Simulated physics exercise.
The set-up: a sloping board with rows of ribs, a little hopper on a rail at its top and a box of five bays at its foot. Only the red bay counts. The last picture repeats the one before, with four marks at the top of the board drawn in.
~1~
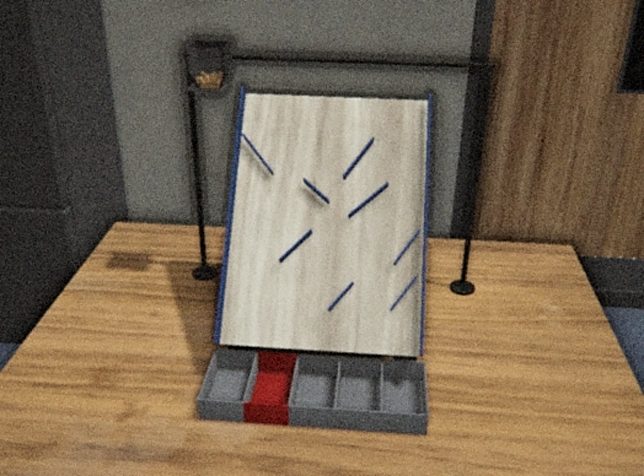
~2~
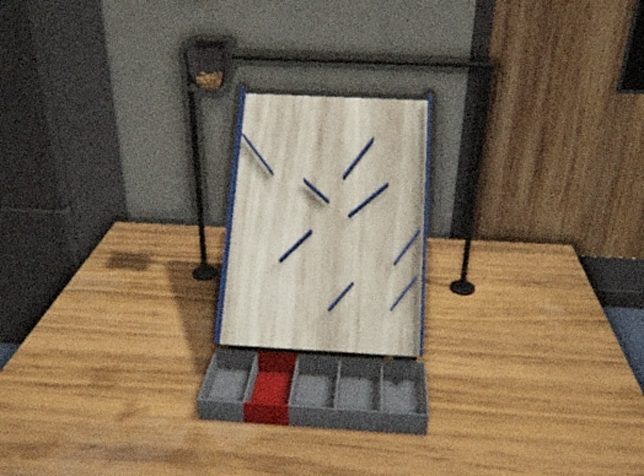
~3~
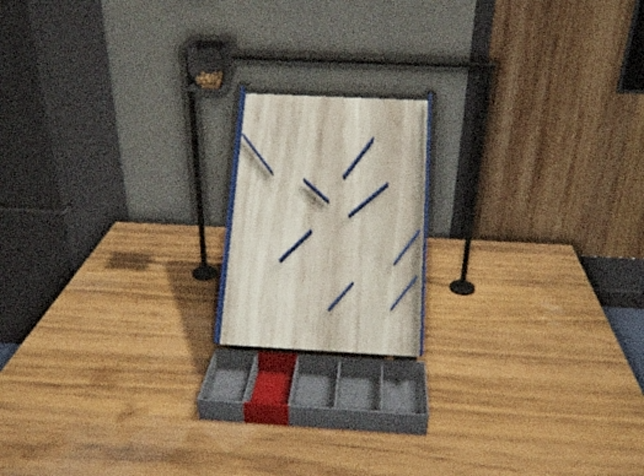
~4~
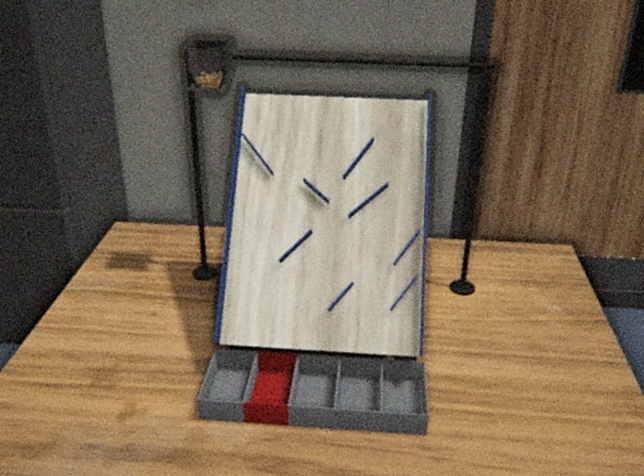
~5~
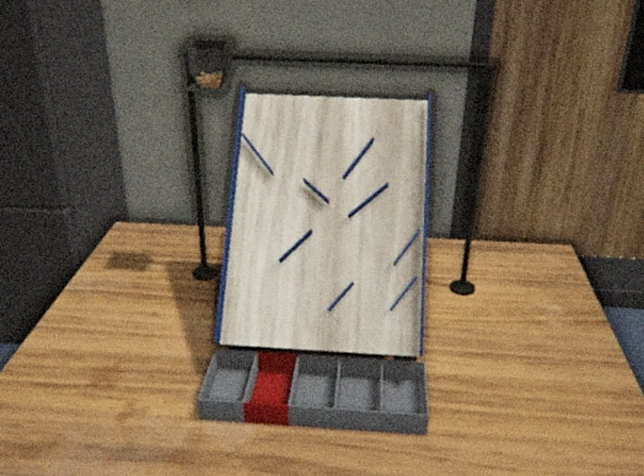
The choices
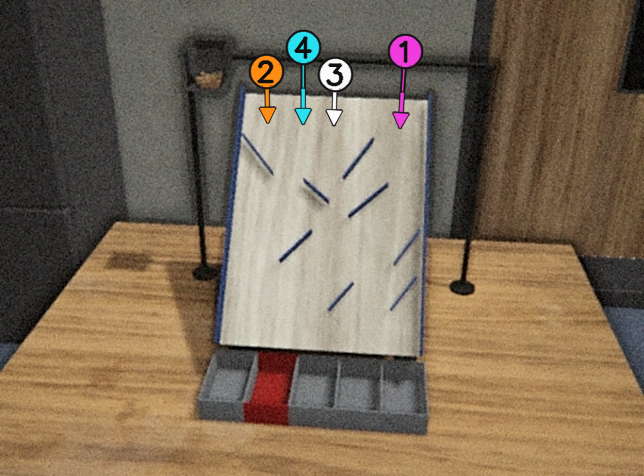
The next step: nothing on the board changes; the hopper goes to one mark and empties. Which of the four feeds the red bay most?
It is 3.
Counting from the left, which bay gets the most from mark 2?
The first from the left.
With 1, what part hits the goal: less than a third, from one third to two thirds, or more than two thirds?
Mark 1 gives less than a third.
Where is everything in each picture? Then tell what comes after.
The first frame shows hopper at (211, 78), round wooden beads, door shut.
The second frame shows ribs (243, 133) to (272, 171), (344, 176) to (374, 137), (303, 178) to (328, 200).
The third frame shows ribs (349, 215) to (388, 182), (279, 260) to (311, 229), (395, 263) to (420, 229).
The fourth frame shows ribs (328, 310) to (353, 282), (391, 309) to (417, 276).
The fifth frame shows red bay at (266, 413), number 2 of 5 from the left.
On the marked copy, mark 1 meets the board at (400, 122); mark 2 meets the board at (267, 117); mark 3 meets the board at (334, 119); mark 4 meets the board at (303, 118).
With 1, a stray few in the red bay, about a third in other bays, a stray few held on the board, about two thirds outside the box.
With 2, a small part in the red bay, about half in other bays, about a third outside the box.
With 3, about a third in the red bay, about a quarter in other bays, about a third outside the box.
With 4, a small part in the red bay, about a third in other bays, about half outside the box.
